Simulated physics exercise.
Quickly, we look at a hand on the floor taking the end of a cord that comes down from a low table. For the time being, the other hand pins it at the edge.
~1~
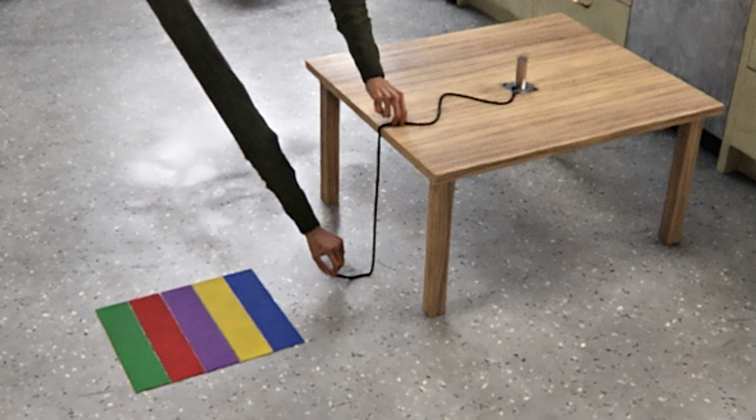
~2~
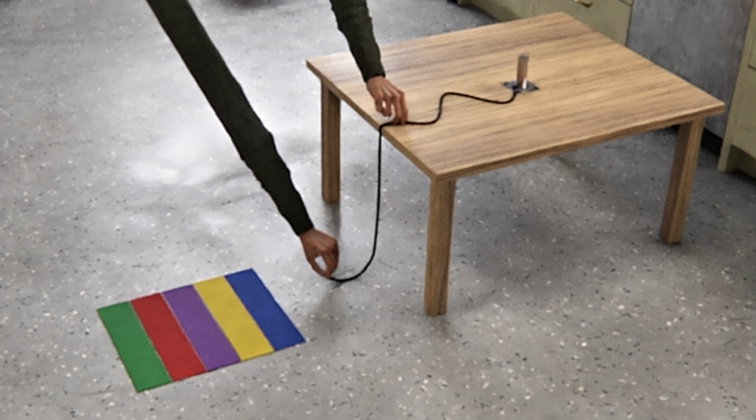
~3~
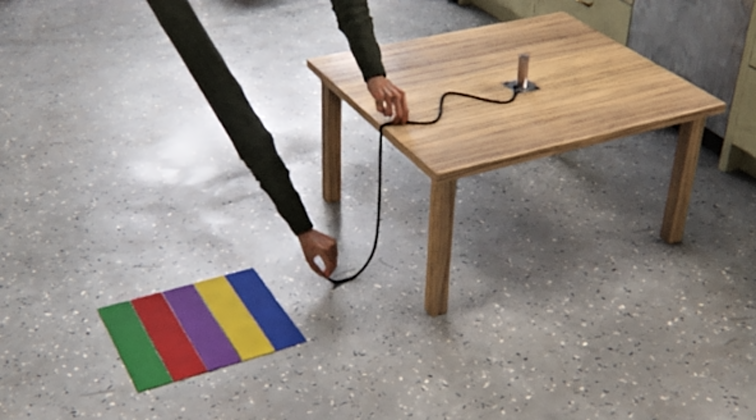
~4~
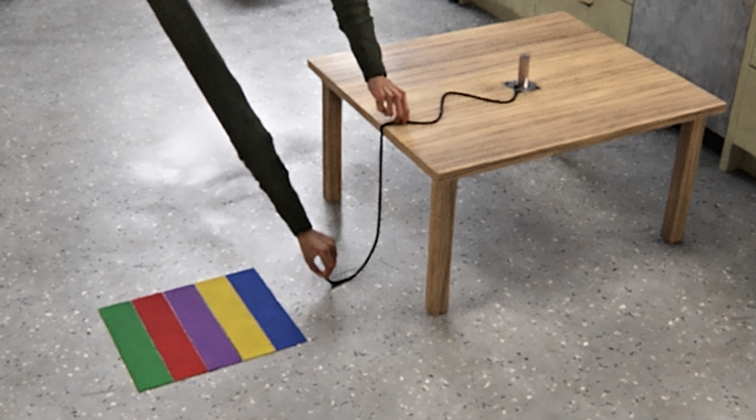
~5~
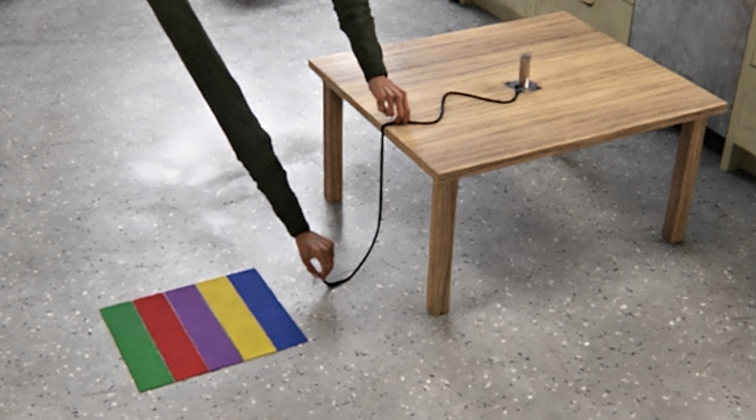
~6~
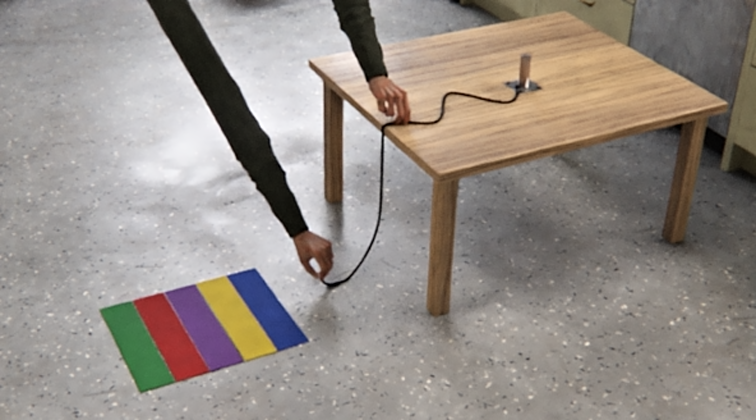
A hand near the floor held the end of a black cord hanging from a low wooden table and drew it very slightly left, near a striped mat, while the other hand pinned it at the edge.
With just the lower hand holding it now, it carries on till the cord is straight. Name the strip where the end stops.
Red.
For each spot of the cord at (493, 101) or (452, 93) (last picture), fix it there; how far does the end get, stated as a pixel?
First (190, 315), then (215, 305).
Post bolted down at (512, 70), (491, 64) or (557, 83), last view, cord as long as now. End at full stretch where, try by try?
Taking the tries in turn, you get (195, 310), (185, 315) and (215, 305).
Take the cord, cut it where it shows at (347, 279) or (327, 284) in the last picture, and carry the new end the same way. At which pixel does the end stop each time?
Case by case: (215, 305), then (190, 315).
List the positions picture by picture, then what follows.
End (331, 273); blue (280, 332); yellow (248, 342); purple (214, 352); red (181, 362); green (146, 372), in the first picture.
End (325, 275); cord through (511, 101) (448, 93) (434, 122) (380, 141) (378, 201) (372, 259), in the second picture.
End (324, 275), in the third picture.
End (323, 275); cord through (512, 100) (449, 93) (436, 121) (382, 140) (380, 201) (368, 258), in the fourth picture.
End (321, 276), in the fifth picture.
End (319, 277); cord through (513, 100) (451, 93) (437, 121) (383, 140) (381, 201) (363, 259), in the sixth picture.
Soon after, end near (225, 303); over yellow.
Then, end near (190, 313); over purple.
At full stretch, end near (170, 319); over red. It gets as far as the red strip.
